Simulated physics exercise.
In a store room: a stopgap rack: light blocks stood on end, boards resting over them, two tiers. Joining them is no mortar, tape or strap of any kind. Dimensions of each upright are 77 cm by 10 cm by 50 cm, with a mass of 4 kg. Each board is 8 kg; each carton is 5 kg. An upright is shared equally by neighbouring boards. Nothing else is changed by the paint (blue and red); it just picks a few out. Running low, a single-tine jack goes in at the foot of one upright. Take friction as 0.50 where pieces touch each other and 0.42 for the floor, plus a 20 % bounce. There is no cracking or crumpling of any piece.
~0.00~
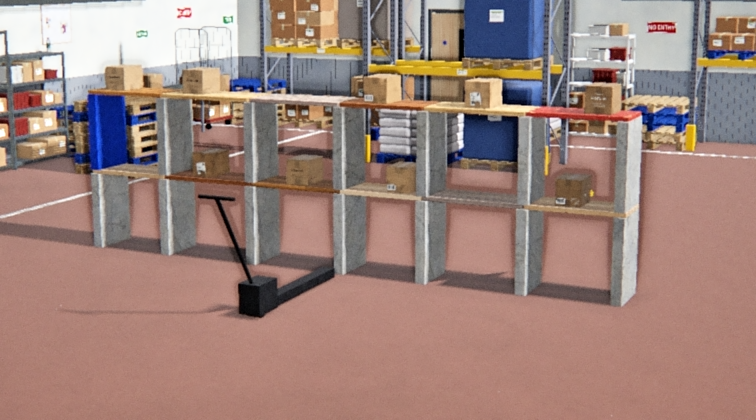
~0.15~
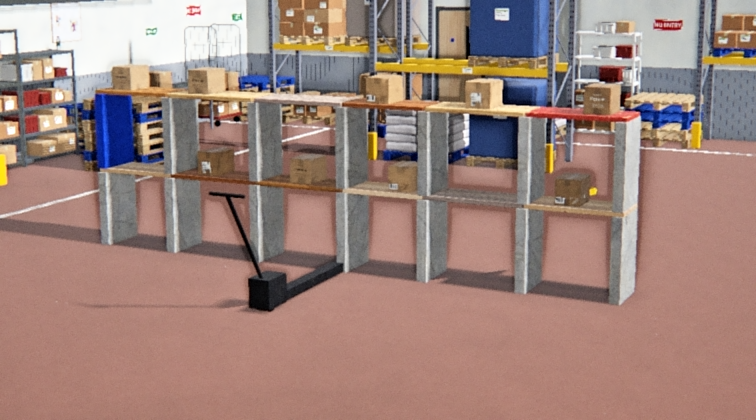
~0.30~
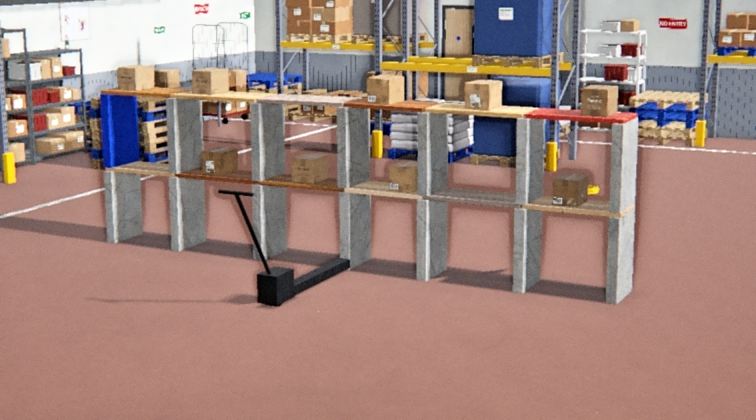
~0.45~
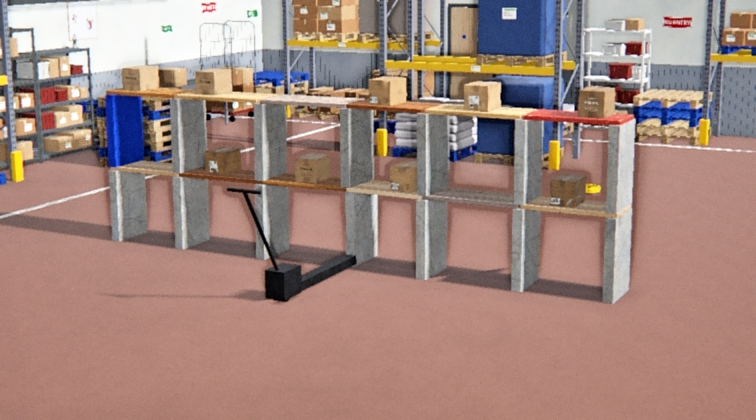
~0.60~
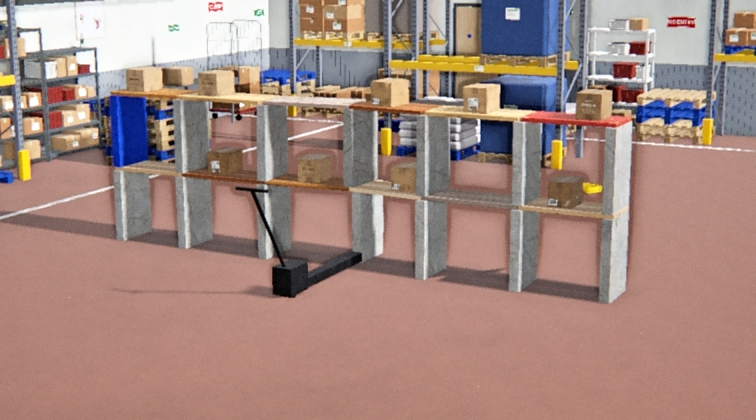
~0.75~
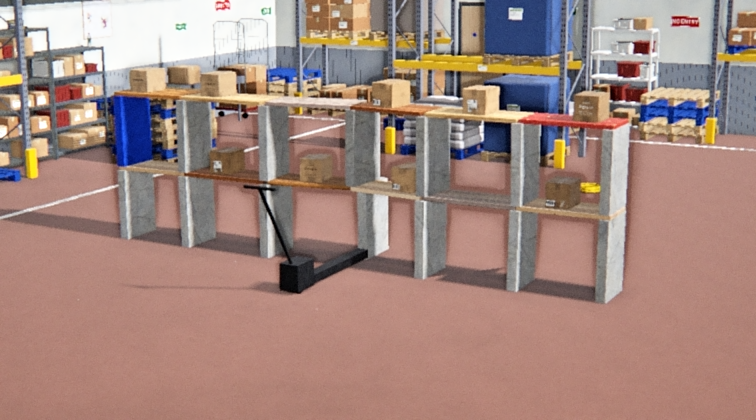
A makeshift two-tier rack holding cartons shifts slightly as a black jack slides under it.
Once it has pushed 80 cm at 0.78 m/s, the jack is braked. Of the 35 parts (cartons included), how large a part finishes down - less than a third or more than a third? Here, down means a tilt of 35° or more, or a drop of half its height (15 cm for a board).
I would say over a third.
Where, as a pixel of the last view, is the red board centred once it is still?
It settles close to (673, 292) in the last view.
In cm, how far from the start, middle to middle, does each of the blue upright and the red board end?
Moved: Blue 120, red 180.
After 1.50 s, 6 of the 35 pieces down; blue upright 17° from how it stood; red board 13 cm from its place.
After 2.02 s, 23 of the 35 pieces down; blue upright on its side; red board 6 cm lower.
After 2.88 s, 31 of the 35 pieces down; blue upright on its side; red board 1.48 m lower.
In the end (6.2 s), 35 of the 35 pieces down; blue upright on its side; red board 1.48 m lower. That is 100 per cent. From the last view, middles, blue upright near (111, 225), red board near (673, 292).
